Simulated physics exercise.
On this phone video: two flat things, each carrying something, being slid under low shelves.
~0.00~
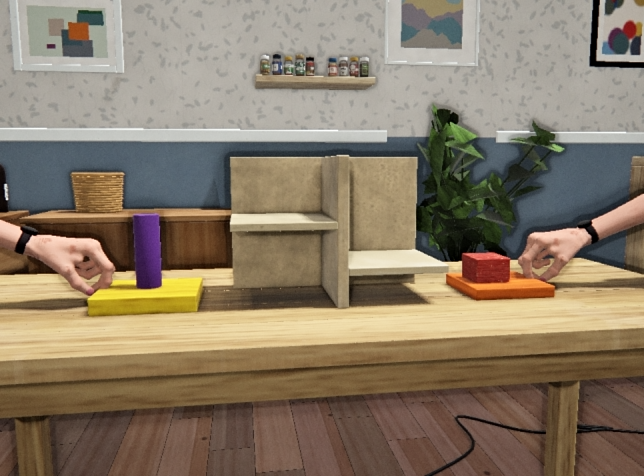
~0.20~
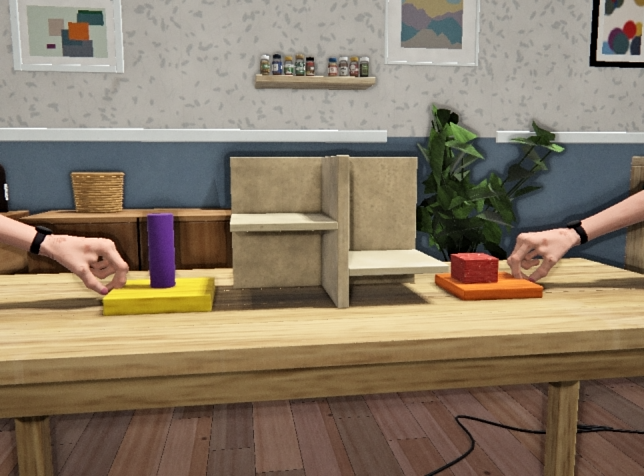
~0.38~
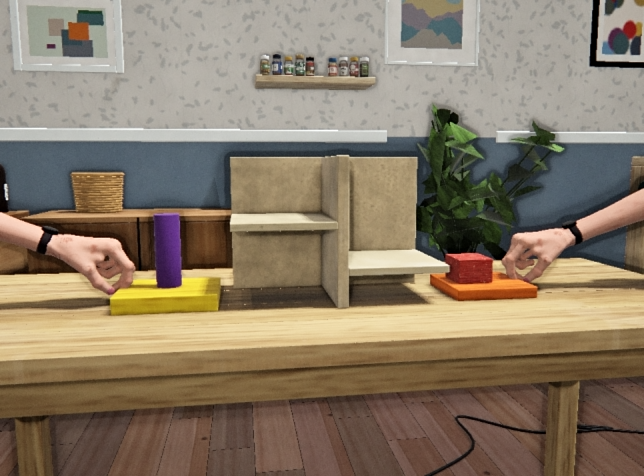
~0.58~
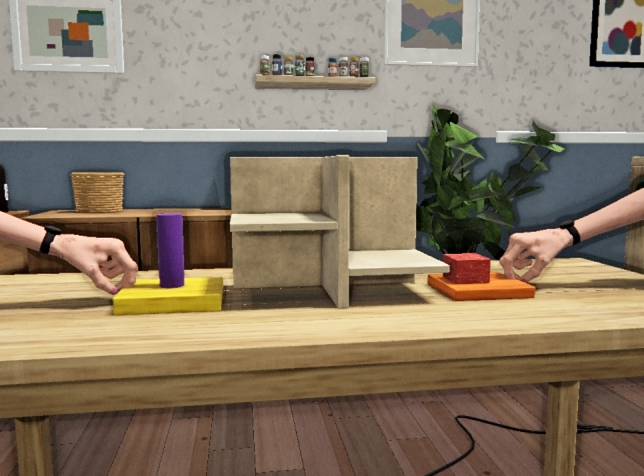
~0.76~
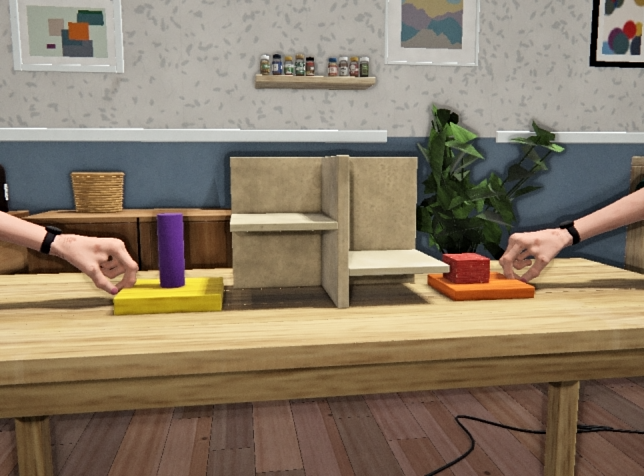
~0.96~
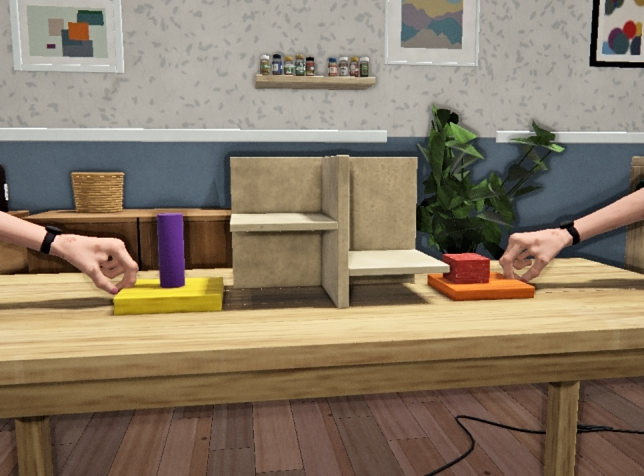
A yellow board carrying an upright purple cylinder slides a short way right under a hand at the left, while another hand pushes an orange board with a red block slightly left toward the shelves between them. The movements shrink, and then both boards and hands stay nearly still.
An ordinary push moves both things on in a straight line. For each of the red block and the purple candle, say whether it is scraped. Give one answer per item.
The red block gets blocked; the purple candle gets blocked.
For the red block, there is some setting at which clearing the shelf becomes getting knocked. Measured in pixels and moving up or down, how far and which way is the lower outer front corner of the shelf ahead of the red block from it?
It takes a move of about 8 pixels upwards.
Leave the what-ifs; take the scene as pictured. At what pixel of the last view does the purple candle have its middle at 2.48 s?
Its middle will be near (226, 249).
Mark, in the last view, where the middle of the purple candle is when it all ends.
(207, 280).
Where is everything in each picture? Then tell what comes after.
Hands sliding the things forward; red block (485, 268); purple candle (147, 251); yellow board (150, 295), in the first frame.
Hands sliding the things forward; purple candle (162, 251); orange board (486, 285), in the second frame.
Hands sliding the things forward; red block (468, 268); shelf (334, 227), in the third frame.
Hands sliding the things forward; purple candle (170, 251); yellow board (173, 295), in the fourth frame.
Hands sliding the things forward; red block (466, 268); orange board (478, 286), in the fifth frame.
Hands sliding the things forward; red block (466, 268); purple candle (172, 250); shelf (334, 227), in the sixth frame.
Around 2.48 s, red block pushed back on its carrier near (448, 269); purple candle leaning 37° off how it started near (226, 249).
Finally (3.7 s), the red block gets scraped off its spot, near (468, 274); the purple candle gets scraped off its spot, near (207, 280).
